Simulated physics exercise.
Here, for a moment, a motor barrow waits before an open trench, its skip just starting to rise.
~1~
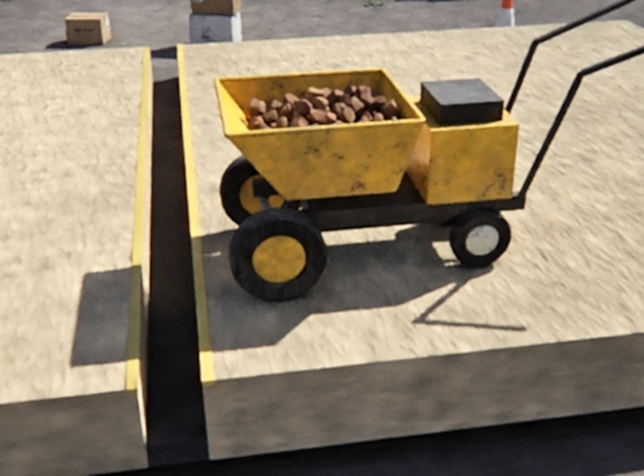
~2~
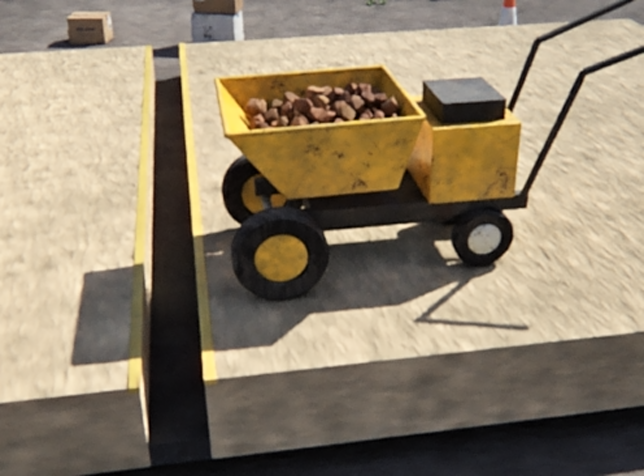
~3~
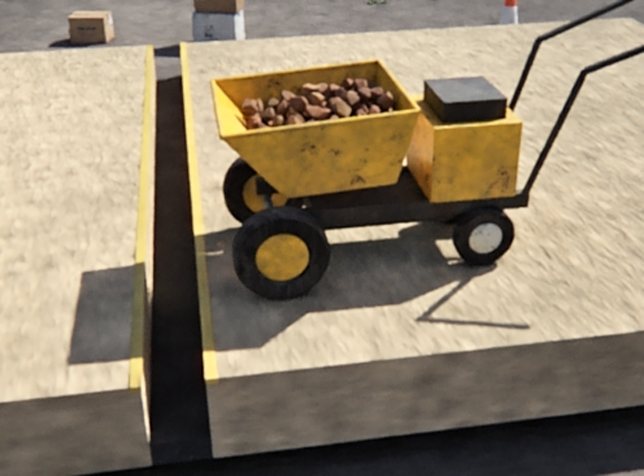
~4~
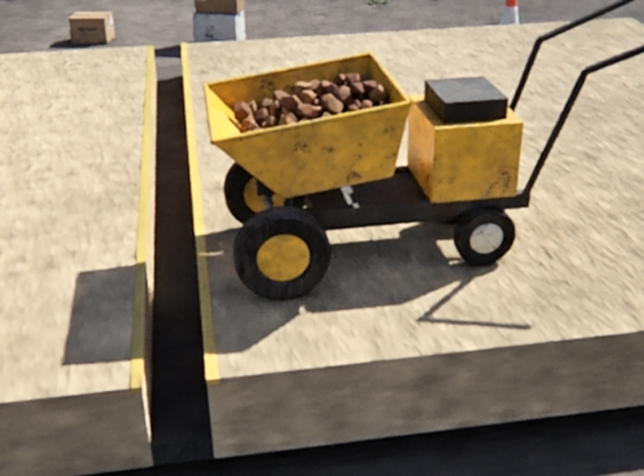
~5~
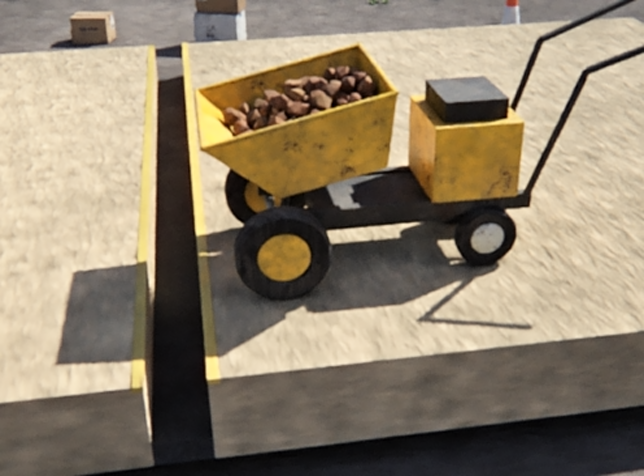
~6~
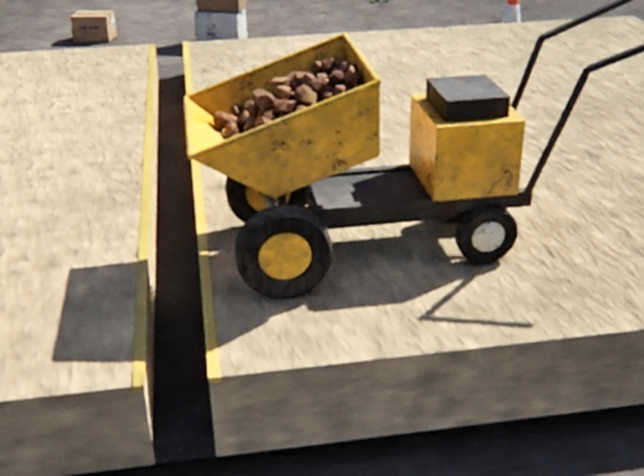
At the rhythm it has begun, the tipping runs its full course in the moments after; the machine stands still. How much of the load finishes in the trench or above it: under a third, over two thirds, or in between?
Trench receives below a third.
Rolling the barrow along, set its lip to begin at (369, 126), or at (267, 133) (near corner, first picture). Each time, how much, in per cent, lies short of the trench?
That works out to 40 per cent for the first position and 0 per cent for the second.
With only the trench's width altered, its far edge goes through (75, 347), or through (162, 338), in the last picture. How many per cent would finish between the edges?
80 %, then 0 %.
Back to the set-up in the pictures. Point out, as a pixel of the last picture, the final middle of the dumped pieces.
About (71, 268).
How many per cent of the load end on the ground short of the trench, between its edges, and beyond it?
Roughly short 0 per cent, between 0 per cent, beyond 85 per cent.
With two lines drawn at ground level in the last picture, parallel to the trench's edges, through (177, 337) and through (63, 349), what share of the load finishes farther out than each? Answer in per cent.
Around 90 per cent for the first, around 50 per cent for the second.
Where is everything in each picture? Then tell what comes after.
Lip of the skip at (227, 136), level; top of the load at (339, 112), clay clods; first edge of the trench at (204, 336); far edge at (133, 343), the trench under half as wide as the skip, and about as deep as wide, in the first frame.
Lip of the skip at (227, 136), level; top of the load at (340, 110), in the second frame.
Lip of the skip at (222, 137), tipped barely; top of the load at (335, 106), in the third frame.
Lip of the skip at (213, 142), tipped a little; top of the load at (354, 107), in the fourth frame.
Lip of the skip at (203, 149), tipped a little; top of the load at (339, 93), in the fifth frame.
Lip of the skip at (191, 157), tipped clearly; top of the load at (326, 86); first edge of the trench at (210, 333); far edge at (140, 340), in the sixth frame.
Soon after the last picture, skip tipped steeply; all in the skip.
A little later, skip tipped right over; about two thirds in the skip; about a quarter beyond it; a small part falling.
Later still, skip tipped right over; about a quarter in the skip; a stray few in or heaped over the trench; most beyond it.
By the end, skip tipped right over; a small part in the skip; a stray few in or heaped over the trench; most beyond it.
